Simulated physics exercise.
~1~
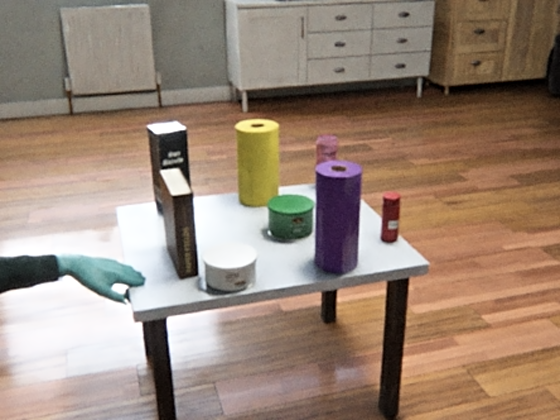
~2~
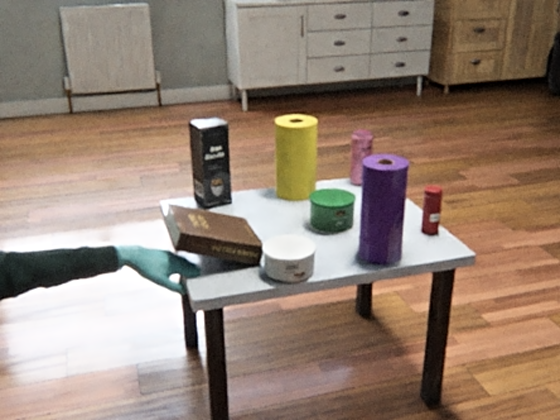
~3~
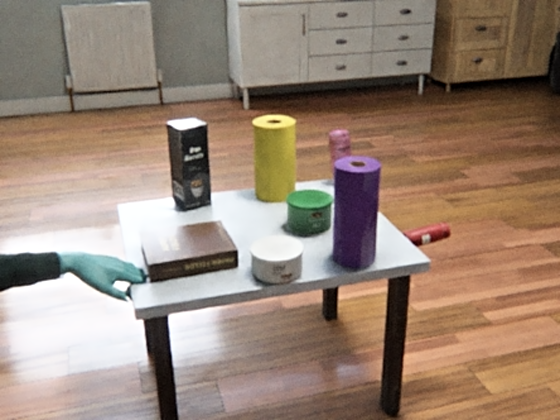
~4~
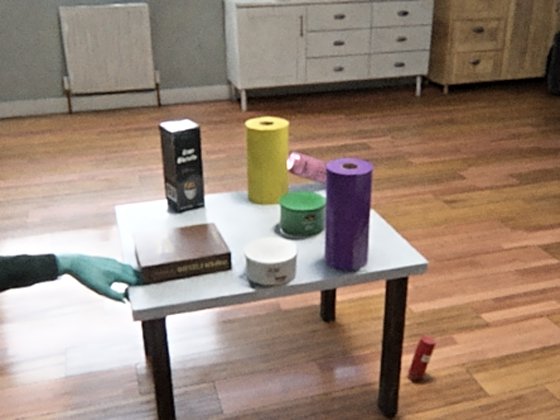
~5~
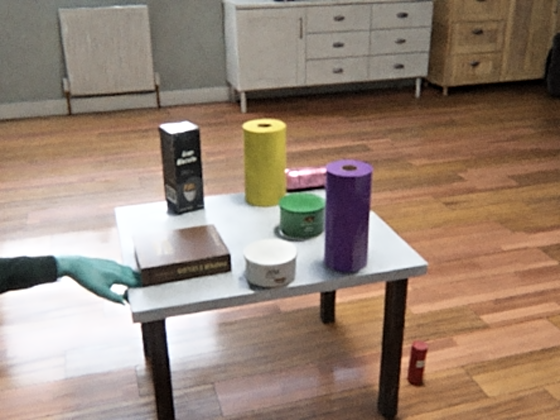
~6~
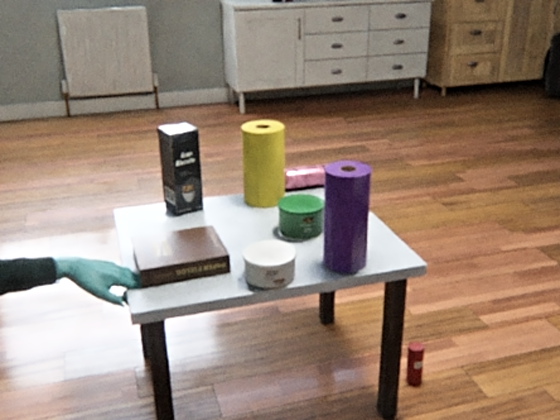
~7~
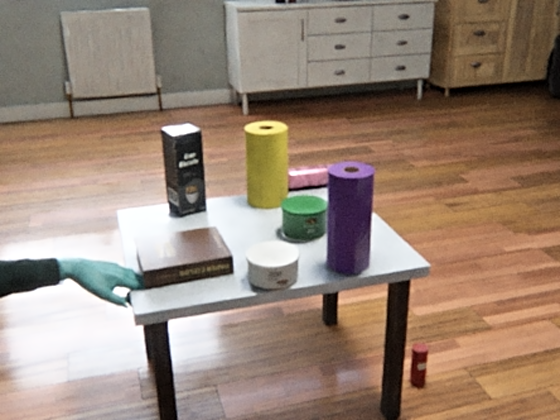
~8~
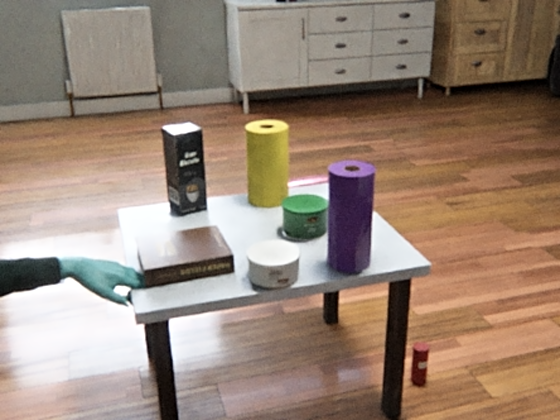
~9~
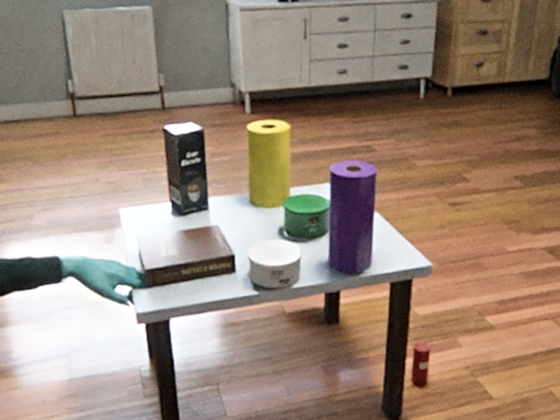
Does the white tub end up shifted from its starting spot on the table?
Yes, the white tub slides and ends up farther right on the tabletop, still upright.
